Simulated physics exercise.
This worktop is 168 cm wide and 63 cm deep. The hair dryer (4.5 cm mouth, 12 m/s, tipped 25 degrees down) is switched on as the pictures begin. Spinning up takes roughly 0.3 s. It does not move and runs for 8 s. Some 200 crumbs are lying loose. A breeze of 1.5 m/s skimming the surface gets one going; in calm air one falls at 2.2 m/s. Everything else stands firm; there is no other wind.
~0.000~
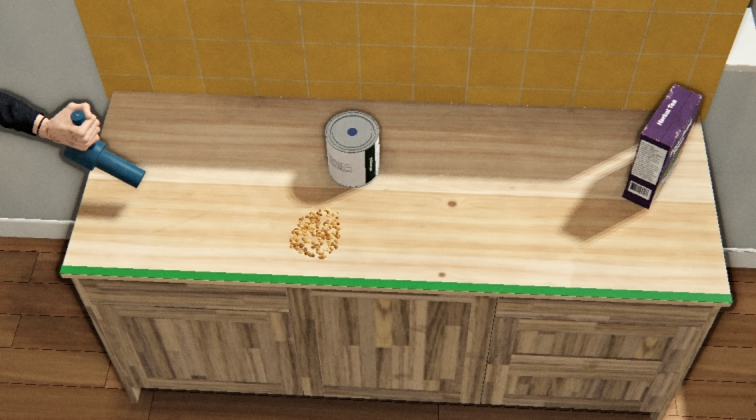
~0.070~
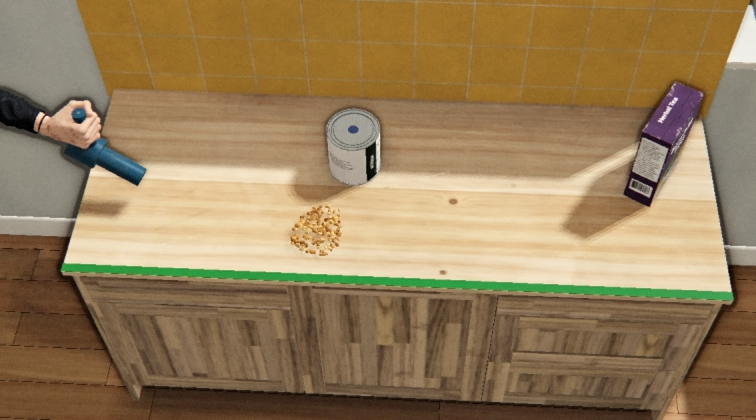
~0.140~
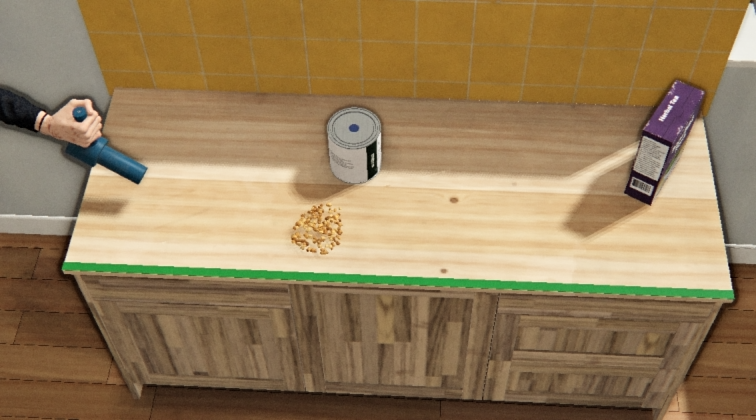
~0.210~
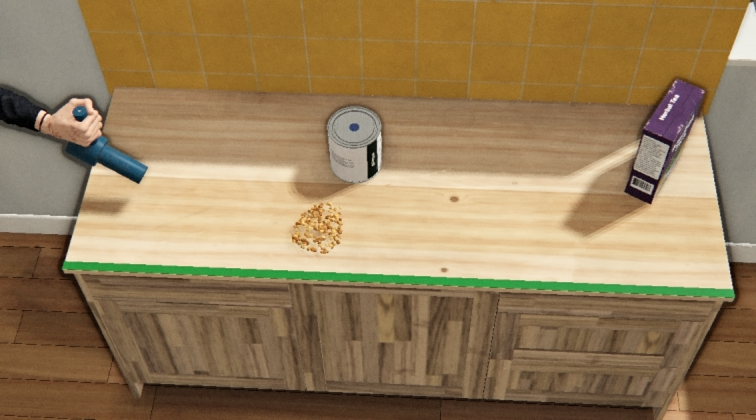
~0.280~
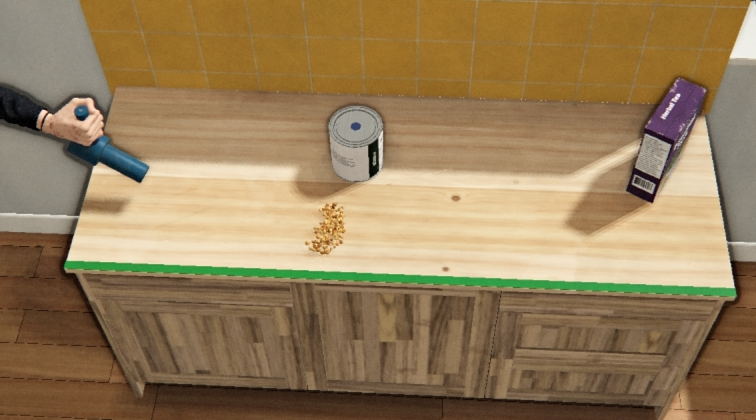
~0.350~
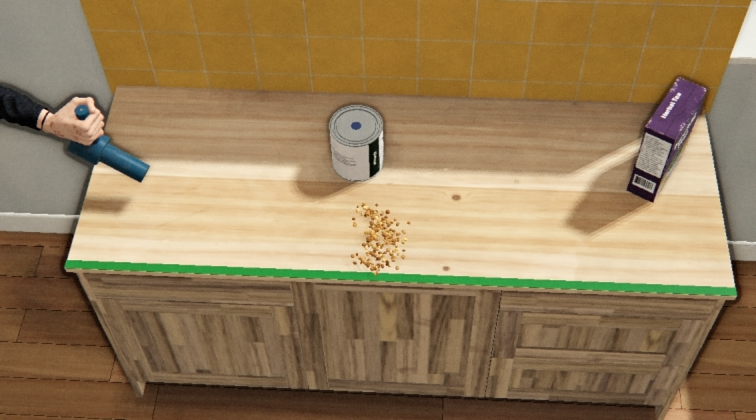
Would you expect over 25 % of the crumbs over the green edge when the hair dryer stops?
More than a quarter over the green edge: Yes.
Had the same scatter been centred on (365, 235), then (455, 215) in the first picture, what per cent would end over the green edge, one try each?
In that order: 40 %, 0 %.
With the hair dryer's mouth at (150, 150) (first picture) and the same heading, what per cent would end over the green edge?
It would be near 100 %.
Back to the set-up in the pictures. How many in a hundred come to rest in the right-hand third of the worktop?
Some 4 per cent.
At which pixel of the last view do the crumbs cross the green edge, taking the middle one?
Near (524, 287).
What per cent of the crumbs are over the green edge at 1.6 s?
About 60 %.
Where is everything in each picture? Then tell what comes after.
In the first picture, the middle of the crumbs is near (317, 235), none has stirred yet and the mouth of the hair dryer is at (141, 180).
In the second picture, the middle of the crumbs is near (318, 232), none has stirred yet and the green edge is centred on (392, 286).
In the third picture, the middle of the crumbs is near (319, 230), none has stirred yet, the top of a tin is at (354, 128) and the top of a carton is at (675, 110).
In the fourth picture, the middle of the crumbs is near (319, 229) and none has stirred yet.
In the fifth picture, the middle of the crumbs is near (329, 230), the farthest in sight from the hair dryer is at (341, 243) and about 50 % have left their places.
In the sixth picture, the middle of the crumbs is near (377, 240), the farthest in sight from the hair dryer is at (403, 257) and all have left their places.
After 1.6 s the count stands so, 58 % are over the green edge.
After 2.6 s the count stands so, 58 % are over the green edge.
After 4.4 s the count stands so, 58 % are over the green edge.
After 8.0 s, at the end, 58 % are over the green edge.
